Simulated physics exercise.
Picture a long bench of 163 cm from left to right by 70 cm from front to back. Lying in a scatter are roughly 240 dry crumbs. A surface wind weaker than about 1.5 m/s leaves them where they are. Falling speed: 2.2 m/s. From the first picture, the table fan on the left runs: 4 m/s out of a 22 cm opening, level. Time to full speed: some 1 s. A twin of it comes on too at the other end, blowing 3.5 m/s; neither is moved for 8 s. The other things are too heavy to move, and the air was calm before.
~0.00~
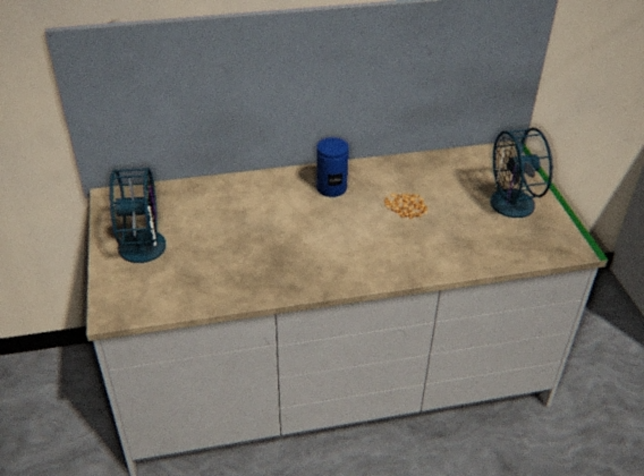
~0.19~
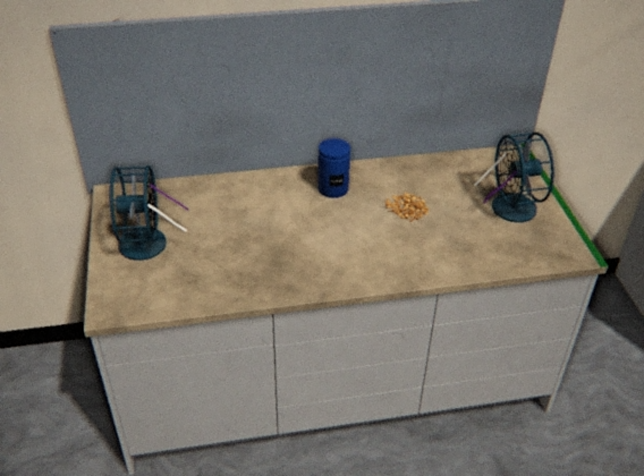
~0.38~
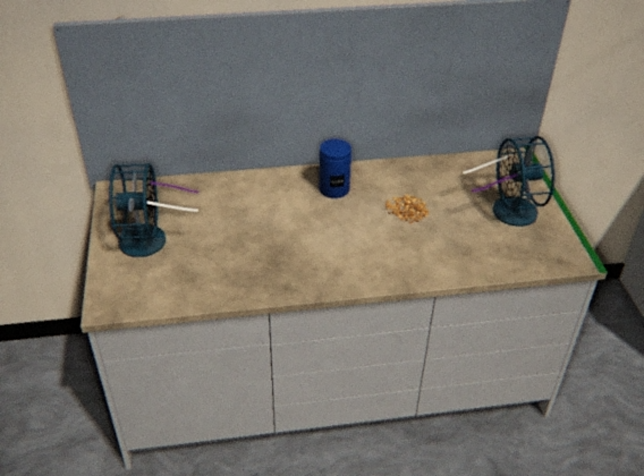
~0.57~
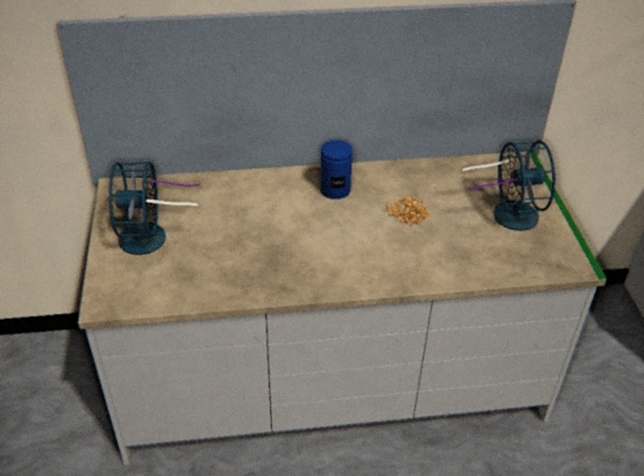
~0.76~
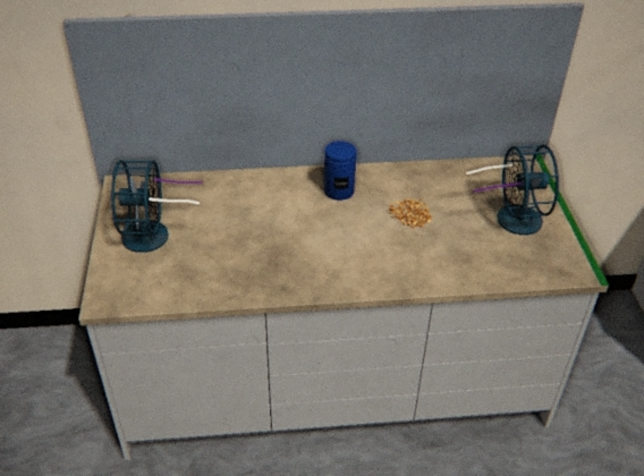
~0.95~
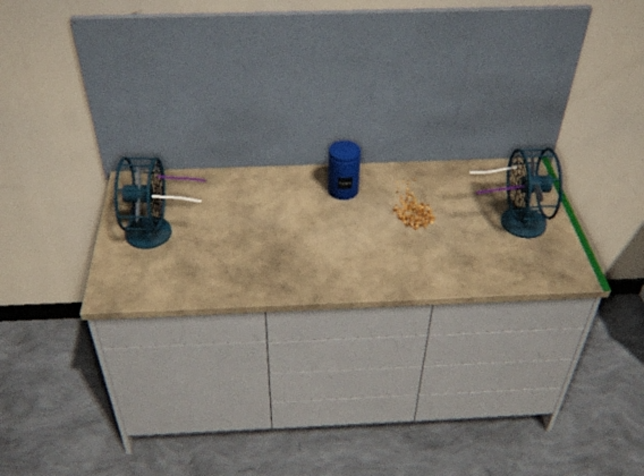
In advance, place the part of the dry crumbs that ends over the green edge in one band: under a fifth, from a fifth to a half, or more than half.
Over half.
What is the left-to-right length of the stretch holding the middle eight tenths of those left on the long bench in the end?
I'd say close to 90 cm.
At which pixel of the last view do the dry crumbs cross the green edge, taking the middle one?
Median crossing, approx. (549, 160).
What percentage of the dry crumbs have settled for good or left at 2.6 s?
About 15 per cent.
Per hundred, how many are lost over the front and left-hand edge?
About 10 per cent at the front edge and about 0 per cent at the left-hand edge.
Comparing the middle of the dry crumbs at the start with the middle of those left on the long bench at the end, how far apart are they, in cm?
55 cm.
After 1.6 s, 0 % are over the green edge; the middle of those left on the top is near (428, 200); 0 % are gone or lie where they will stay.
After 2.6 s, 18 % are over the green edge; the middle of those left on the top is near (434, 177); 16 % are gone or lie where they will stay.
After 4.4 s, 60 % are over the green edge; the middle of those left on the top is near (527, 161); 68 % are gone or lie where they will stay.
After 8.0 s, at the end, 66 % are over the green edge; the middle of those left on the top is near (527, 163).
